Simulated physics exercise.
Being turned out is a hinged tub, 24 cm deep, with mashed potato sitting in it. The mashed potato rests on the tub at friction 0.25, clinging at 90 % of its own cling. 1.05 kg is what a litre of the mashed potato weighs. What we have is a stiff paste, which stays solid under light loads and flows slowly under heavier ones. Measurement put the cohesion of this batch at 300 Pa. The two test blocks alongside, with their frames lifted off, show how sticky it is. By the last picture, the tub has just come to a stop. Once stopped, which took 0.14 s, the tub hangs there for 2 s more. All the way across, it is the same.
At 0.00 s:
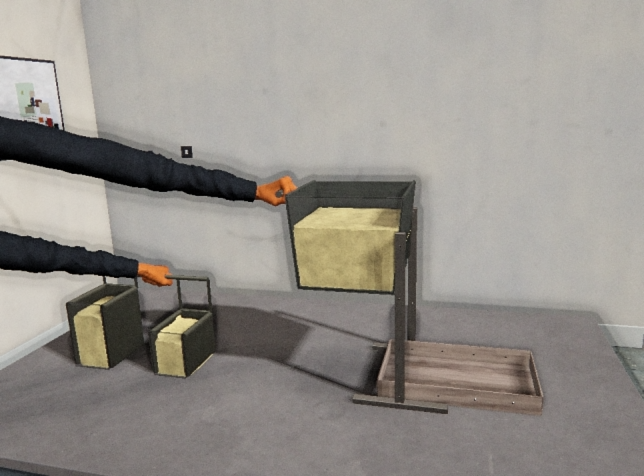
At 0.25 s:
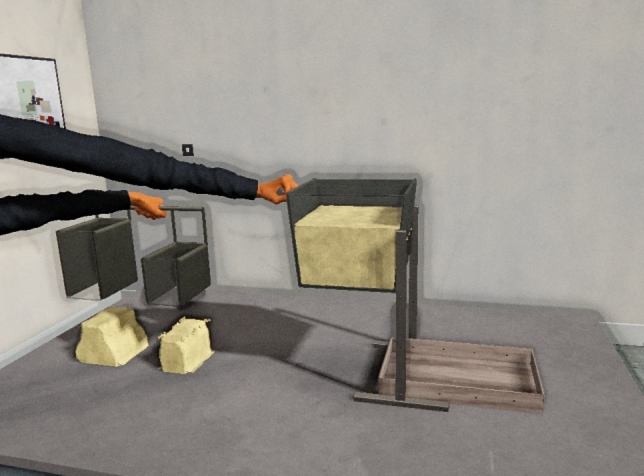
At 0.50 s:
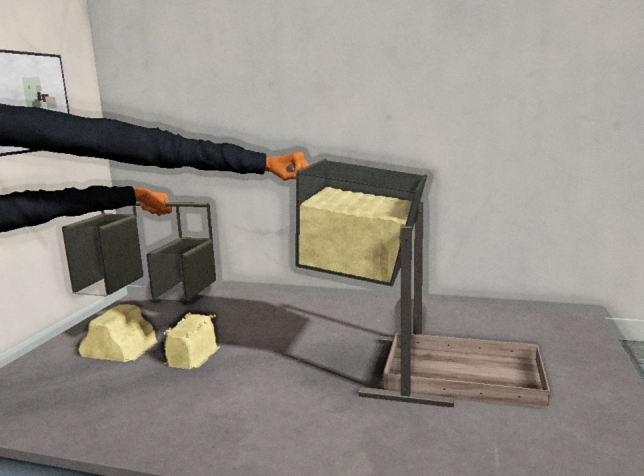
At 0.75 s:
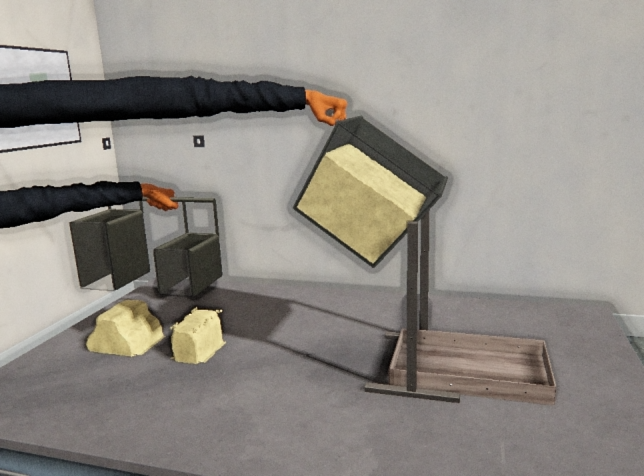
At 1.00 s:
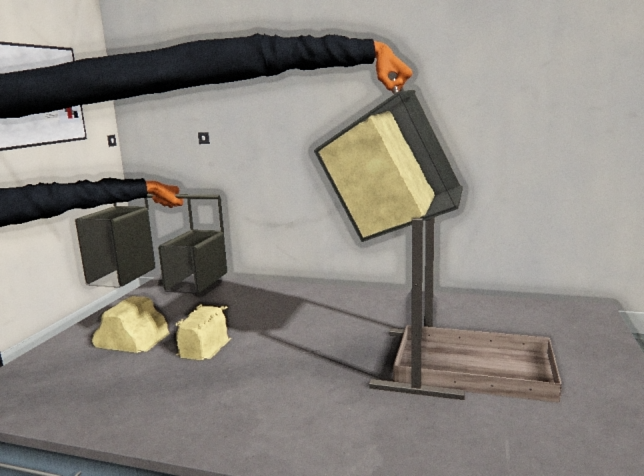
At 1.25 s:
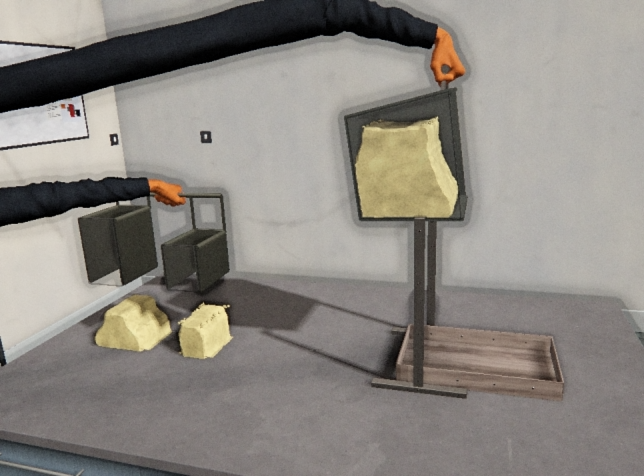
Gloved orange hands lifting box moulds off two pale yellow blocks, then swinging a filled, hinged tub up onto its side.
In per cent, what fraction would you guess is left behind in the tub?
My guess is 60 per cent.
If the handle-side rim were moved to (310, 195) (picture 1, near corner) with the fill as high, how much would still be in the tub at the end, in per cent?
About 90 % stays in the tub.
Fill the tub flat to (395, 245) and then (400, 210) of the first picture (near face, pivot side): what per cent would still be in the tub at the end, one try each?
Respectively 95 percent and 45 percent.
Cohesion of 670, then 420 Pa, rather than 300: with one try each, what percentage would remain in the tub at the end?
In order: Around 100 % and around 75 %.
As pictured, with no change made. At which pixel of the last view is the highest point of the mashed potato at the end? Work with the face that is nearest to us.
About (380, 172).
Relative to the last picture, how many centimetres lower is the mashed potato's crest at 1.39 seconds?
Roughly 4 cm.
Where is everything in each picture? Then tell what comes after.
In the first frame, handle-side rim at (288, 196), tilt 0 degrees; top of the mashed potato at (295, 226); blocks stand 17 cm, 11 cm (left to right).
In the second frame, handle-side rim at (289, 194), tilt 0 degrees; top of the mashed potato at (297, 224); blocks stand 13 cm, 11 cm (left to right).
In the third frame, handle-side rim at (300, 173), tilt 9 degrees; top of the mashed potato at (306, 205); blocks stand 12 cm, 11 cm (left to right).
In the fourth frame, handle-side rim at (341, 124), tilt 36 degrees; top of the mashed potato at (329, 156); blocks stand 12 cm, 11 cm (left to right).
In the fifth frame, handle-side rim at (401, 95), tilt 63 degrees; top of the mashed potato at (374, 119); blocks stand 12 cm, 11 cm (left to right).
In the sixth frame, handle-side rim at (450, 93), tilt 83 degrees; top of the mashed potato at (422, 126); blocks stand 12 cm, 11 cm (left to right).
After 1.39 s, the tub is at 83 degrees and holds 93 %.
After 1.56 s, the tub is at 83 degrees and holds 71 %.
After 1.73 s, the tub is at 83 degrees and holds 61 %.
After 1.90 s, the tub is at 83 degrees and holds 60 %.
After 3.25 s, at the end, the tub is at 83 degrees and holds 60 %.
